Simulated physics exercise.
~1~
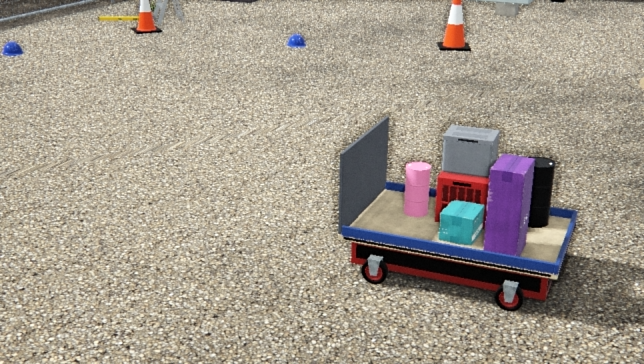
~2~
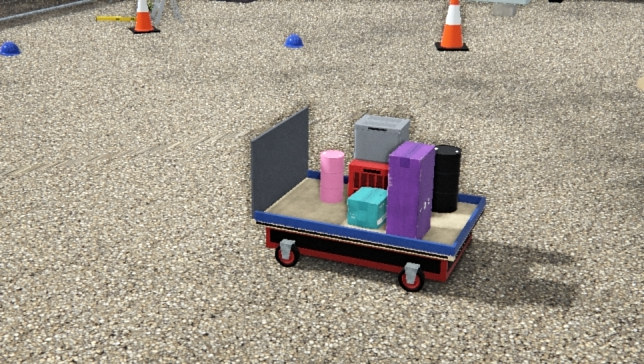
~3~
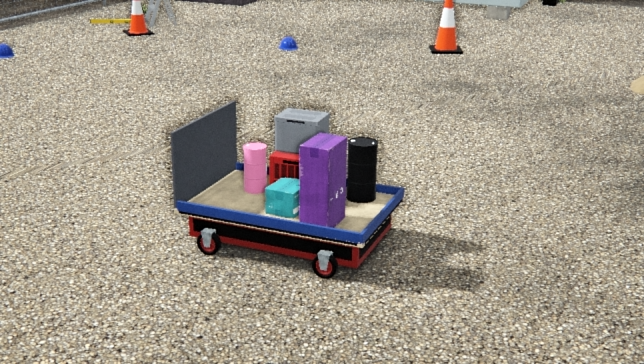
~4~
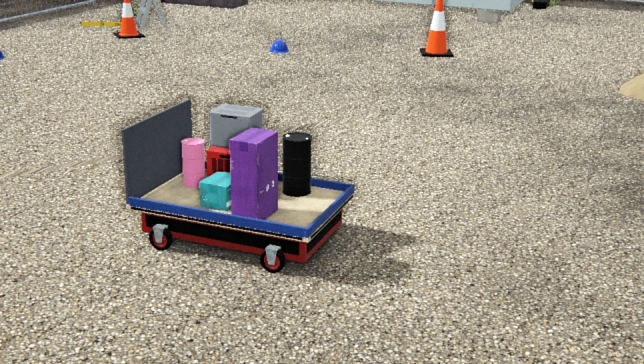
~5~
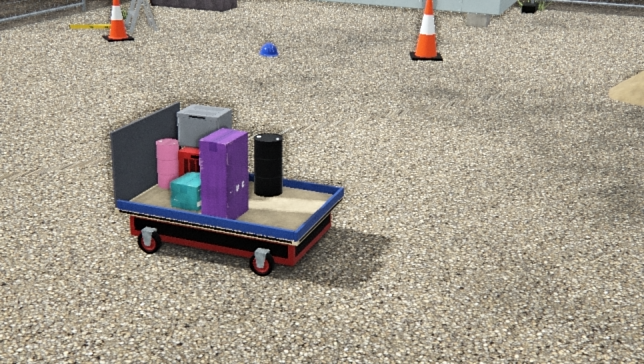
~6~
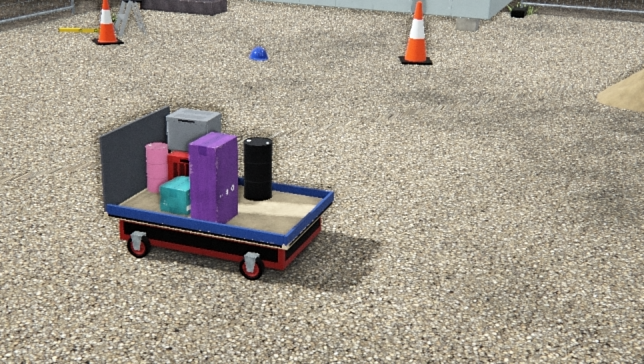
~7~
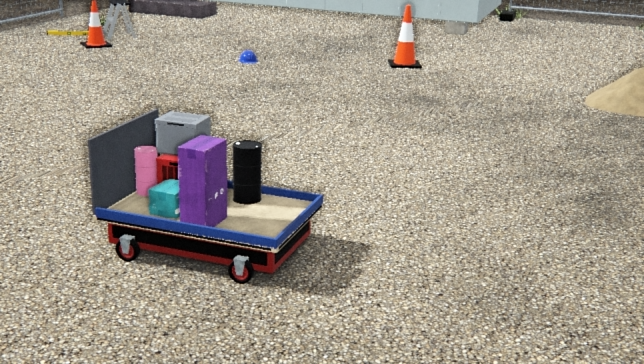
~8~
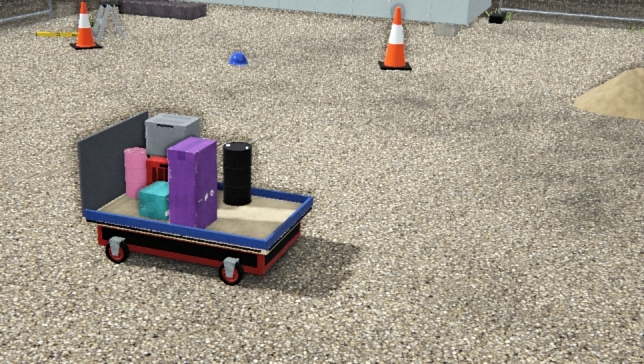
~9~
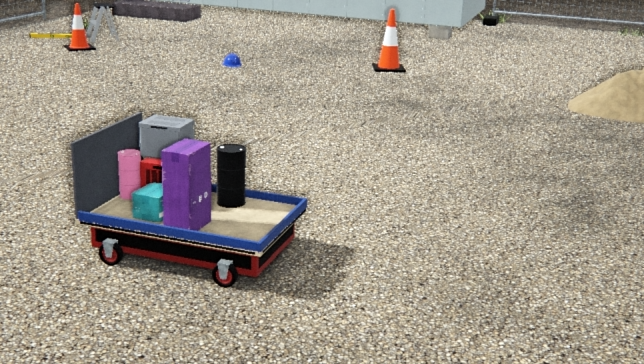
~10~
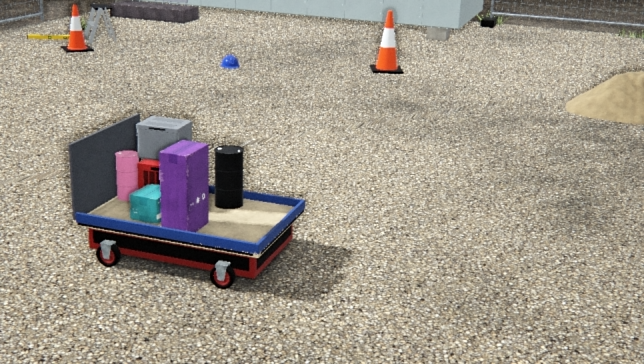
The clip opens with a low flat cart rolling left across pebbly ground, a dark board upright at its leading end and blue edging around the rest. It carries a pink canister, a purple box, a turquoise box, a black canister and a red crate with a grey tote on top. As the cart slows and stops, the load slides a short way toward the board, leaving bare deck at the right. The view keeps panning slightly right, past cones and a blue dome behind. It ends with the cart still and everything aboard, nothing toppled, the tote still on the crate.
